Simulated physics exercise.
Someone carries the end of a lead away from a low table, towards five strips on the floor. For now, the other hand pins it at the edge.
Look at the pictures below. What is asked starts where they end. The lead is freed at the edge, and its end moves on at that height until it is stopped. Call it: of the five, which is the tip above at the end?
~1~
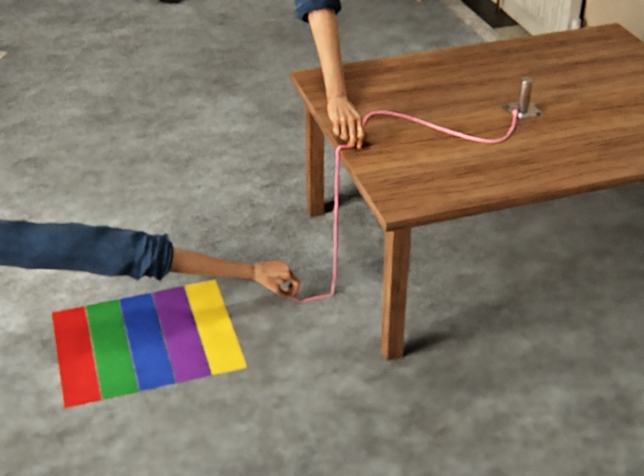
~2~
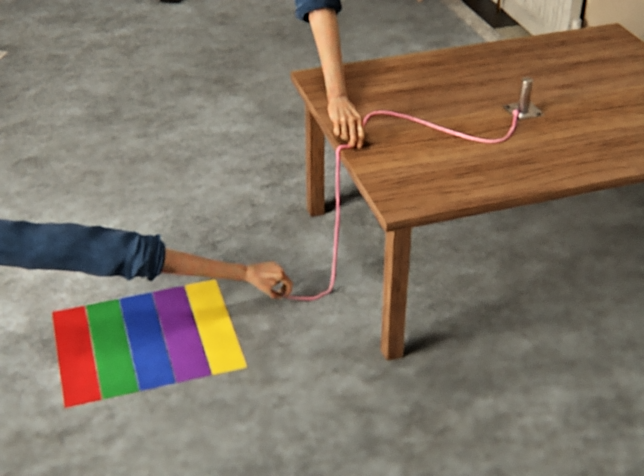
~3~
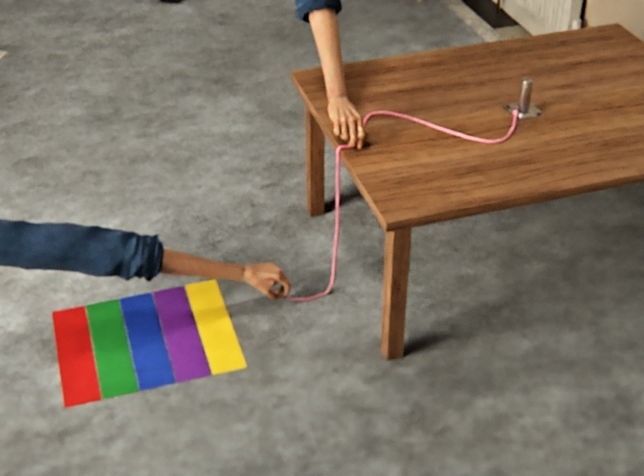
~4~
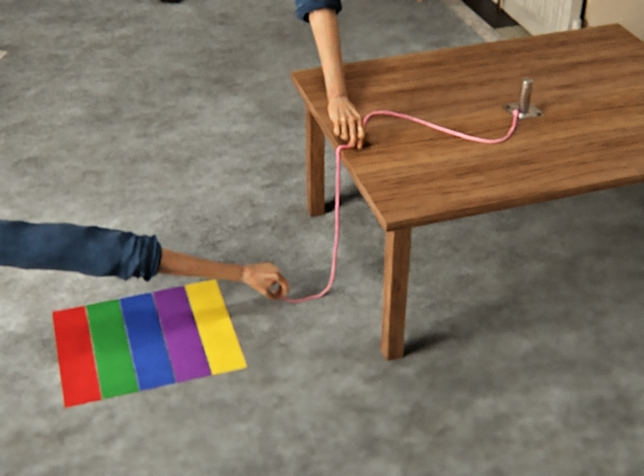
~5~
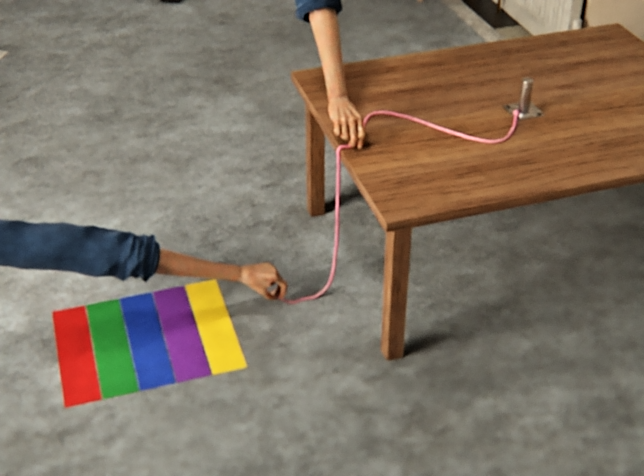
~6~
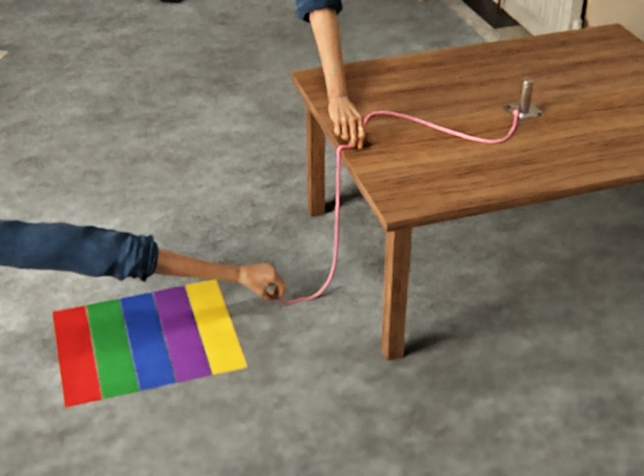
The red strip.
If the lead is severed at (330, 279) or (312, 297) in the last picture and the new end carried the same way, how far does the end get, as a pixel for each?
First try near (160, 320), second near (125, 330).
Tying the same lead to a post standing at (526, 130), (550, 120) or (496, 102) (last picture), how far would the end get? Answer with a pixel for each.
First (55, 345), then (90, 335), and last (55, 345).
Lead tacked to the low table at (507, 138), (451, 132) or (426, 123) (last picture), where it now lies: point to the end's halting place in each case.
Near (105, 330), (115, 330) and (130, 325).
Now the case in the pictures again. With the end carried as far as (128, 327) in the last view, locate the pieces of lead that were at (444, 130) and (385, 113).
Roughly (411, 138) for the first and (344, 143) for the second.
Soon after, end near (128, 327); over blue.
After that, end near (93, 335); over green.
At the stop, end near (72, 339); over red. The end stops over the red strip.
